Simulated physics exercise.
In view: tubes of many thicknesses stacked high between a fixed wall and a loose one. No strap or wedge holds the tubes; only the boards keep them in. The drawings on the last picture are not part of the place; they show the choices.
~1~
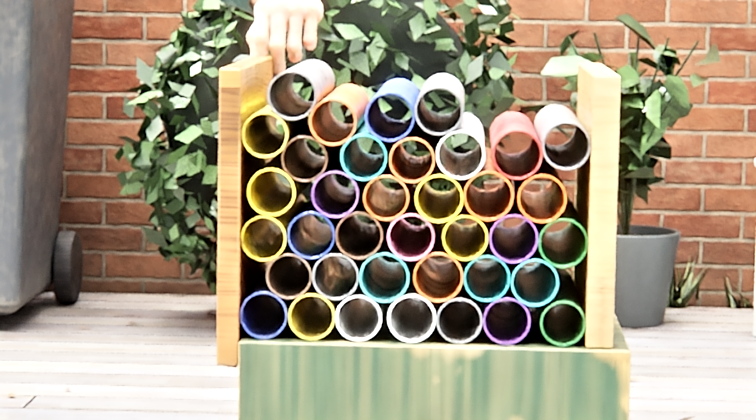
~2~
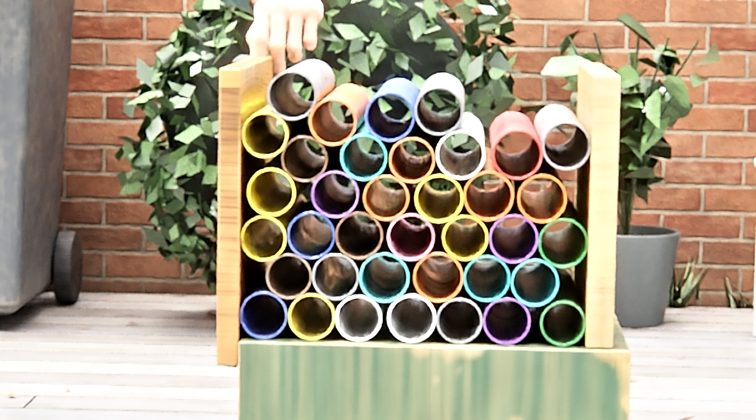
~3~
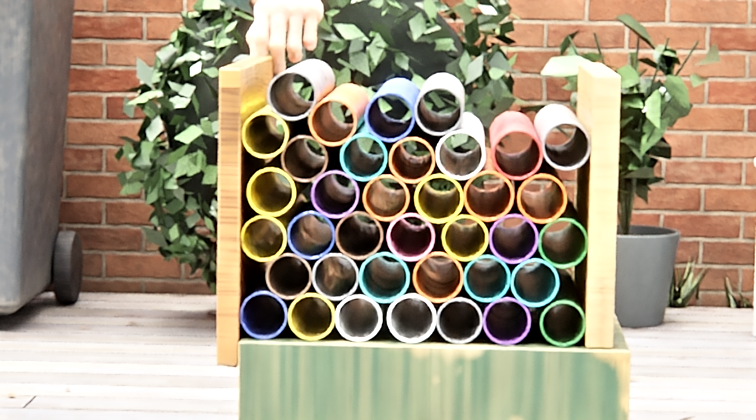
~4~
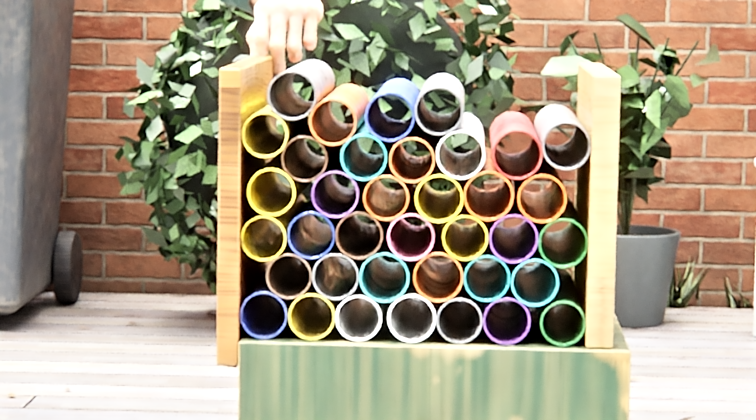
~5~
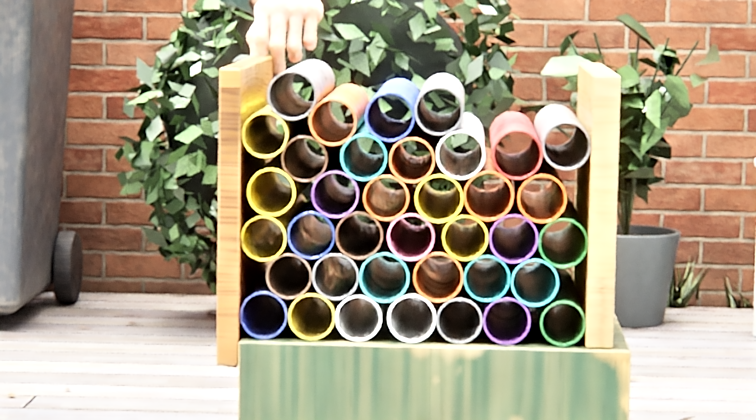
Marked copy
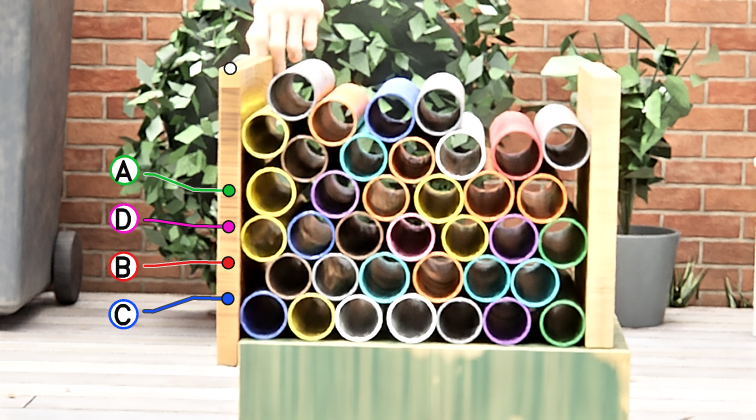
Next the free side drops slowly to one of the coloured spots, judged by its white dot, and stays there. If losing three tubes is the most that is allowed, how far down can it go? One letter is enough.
No lower than B.
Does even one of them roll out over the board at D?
Yes, at D.
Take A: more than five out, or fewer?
It loses fewer than five.
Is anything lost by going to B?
Yes, at B.
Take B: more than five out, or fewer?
Fewer than five.
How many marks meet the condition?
The number is three.
On the marked copy, A at (229, 191); B at (228, 263); C at (228, 299); D at (229, 227); the white dot at (230, 68).
Following B. Soon after the start, top of the board (241, 152).
Later, top of the board (240, 250).
In the end, top of the board (240, 262), two out over the board.
As for the rest, A none out over the board; C more than three out over the board; D two out over the board.
